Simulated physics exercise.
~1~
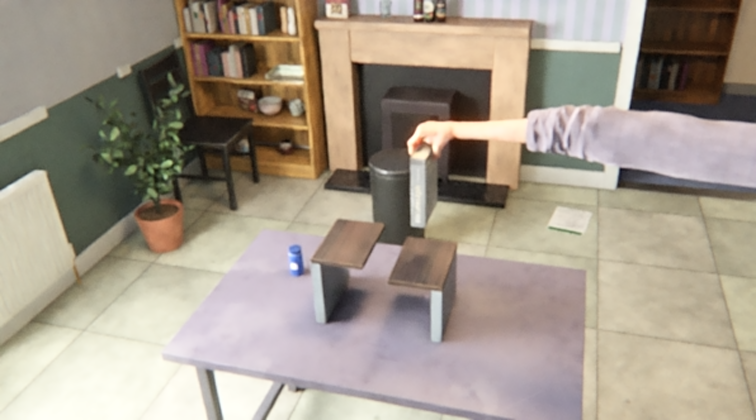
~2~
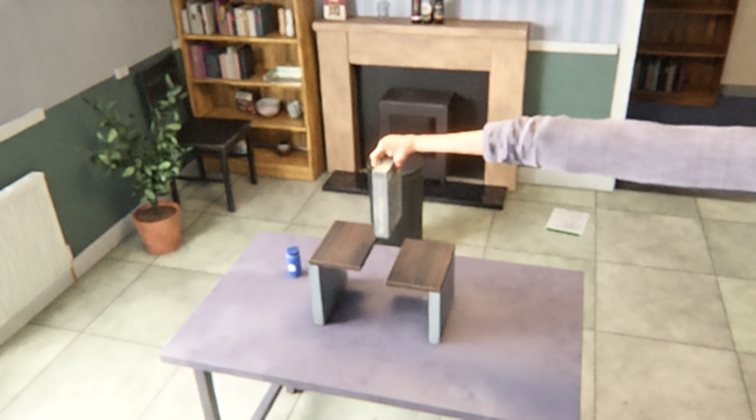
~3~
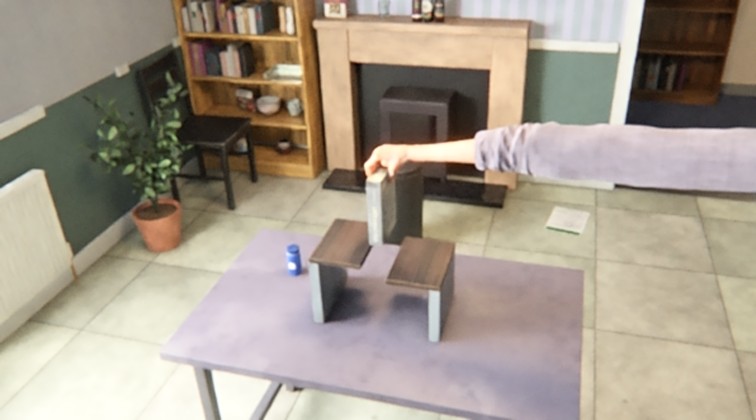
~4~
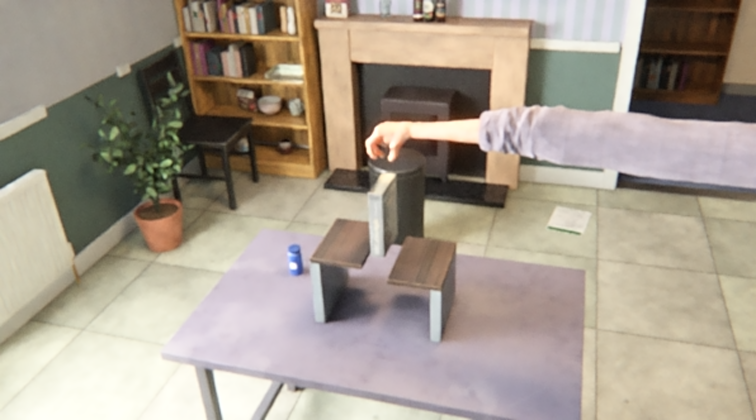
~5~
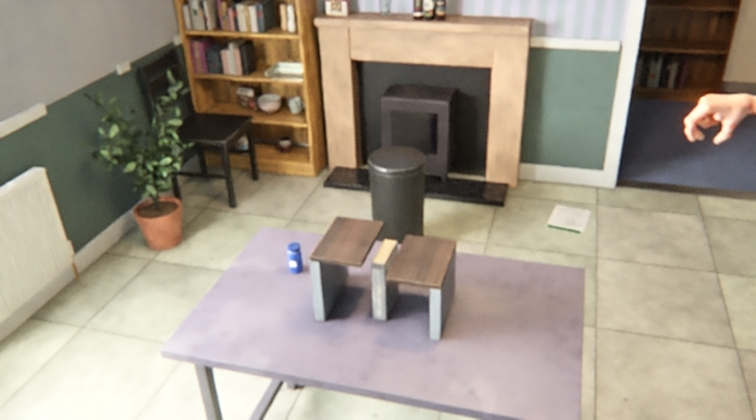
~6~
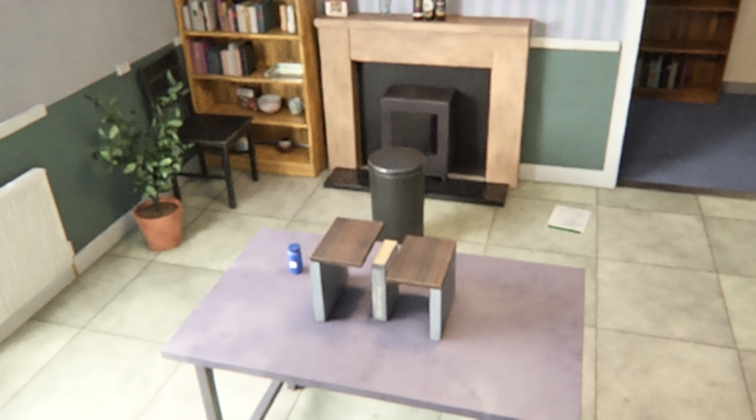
In a living room, a hand lowering an upright grey book between two wooden-topped ledges, releasing it to drop onto the table.
